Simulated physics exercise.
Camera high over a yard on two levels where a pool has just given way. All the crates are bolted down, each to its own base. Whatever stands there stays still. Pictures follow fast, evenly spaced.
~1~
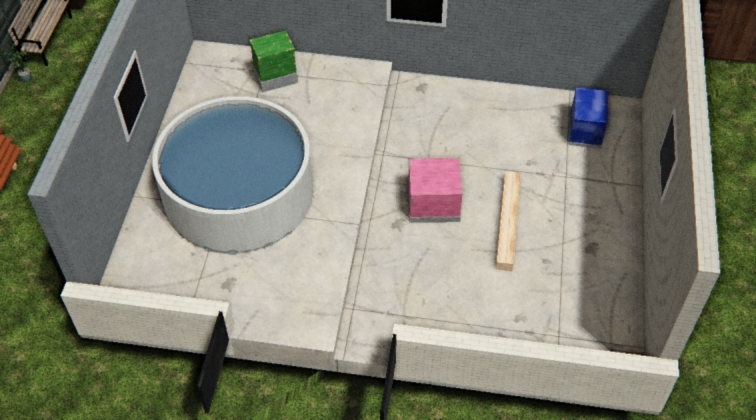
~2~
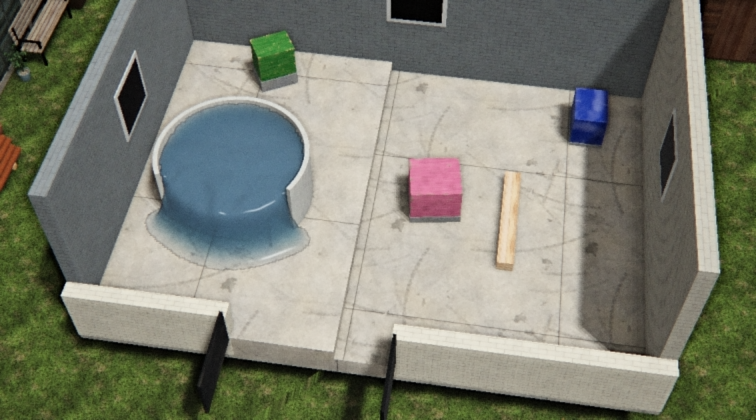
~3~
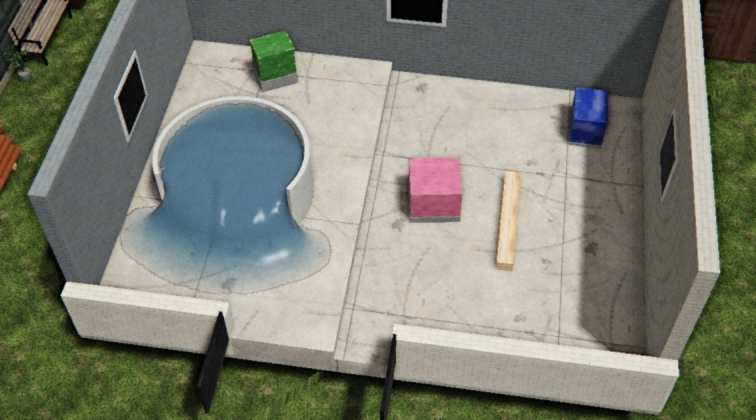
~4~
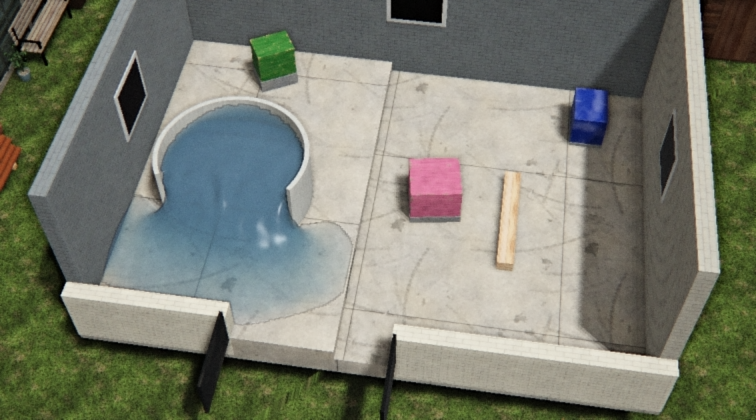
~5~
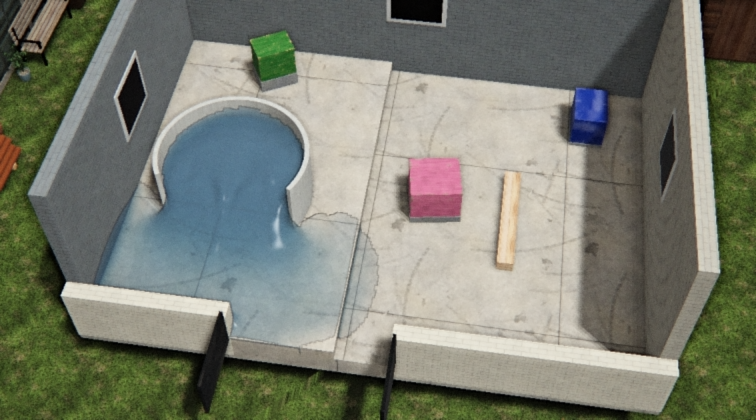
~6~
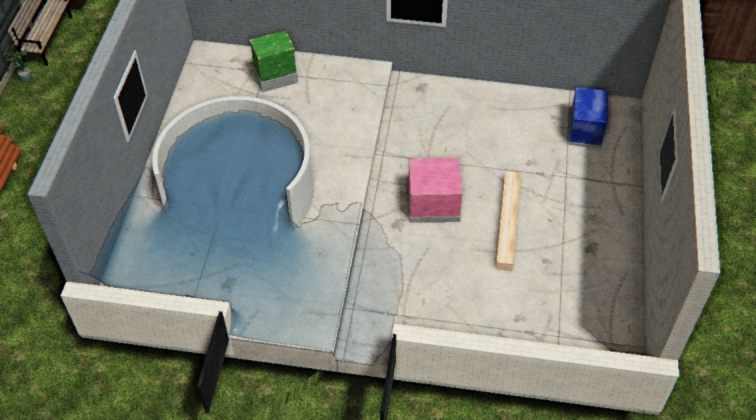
Water pouring from the open front of a round tank and spreading across the pale floor, past a doorway, as coloured blocks stay still.
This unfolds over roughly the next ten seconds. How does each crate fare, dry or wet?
The pink crate comes out dry. The blue crate comes out wet. The green crate comes out dry.
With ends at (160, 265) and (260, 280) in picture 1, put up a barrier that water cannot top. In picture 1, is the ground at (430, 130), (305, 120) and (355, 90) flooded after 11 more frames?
Outcome by spot, in order - unwatered, unwatered, unwatered.
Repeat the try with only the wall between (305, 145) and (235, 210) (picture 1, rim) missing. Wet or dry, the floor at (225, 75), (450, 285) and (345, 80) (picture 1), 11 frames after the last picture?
Spared, then sodden, then spared.
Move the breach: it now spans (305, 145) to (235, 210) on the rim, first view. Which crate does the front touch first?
First: The pink-painted one.
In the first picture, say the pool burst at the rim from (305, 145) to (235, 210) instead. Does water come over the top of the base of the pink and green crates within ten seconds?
My reading: Pink gets drenched, green stays untouched.
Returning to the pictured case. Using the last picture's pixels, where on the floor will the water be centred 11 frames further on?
My guess is about (223, 247).
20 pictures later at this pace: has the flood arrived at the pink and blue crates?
Note - pink: Wet underfoot; blue: Dry underfoot.
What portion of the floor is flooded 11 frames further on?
I'd say close to 25 per cent.
A moment on, water covers 25 % of the floor; the pink crate water round its plinth, the blue crate not reached, the green crate not reached.
Next, water covers 25 % of the floor; the pink crate water round its plinth, the blue crate not reached, the green crate not reached.
Then, water covers 45 % of the floor; the pink crate water round its plinth, the blue crate not reached, the green crate water round its plinth.
Later, water covers 75 % of the floor; the pink crate water round its plinth, the blue crate water round its plinth, the green crate water round its plinth.
In the end, water covers 85 % of the floor; the pink crate stayed above the water, the blue crate was topped, the green crate stayed above the water.
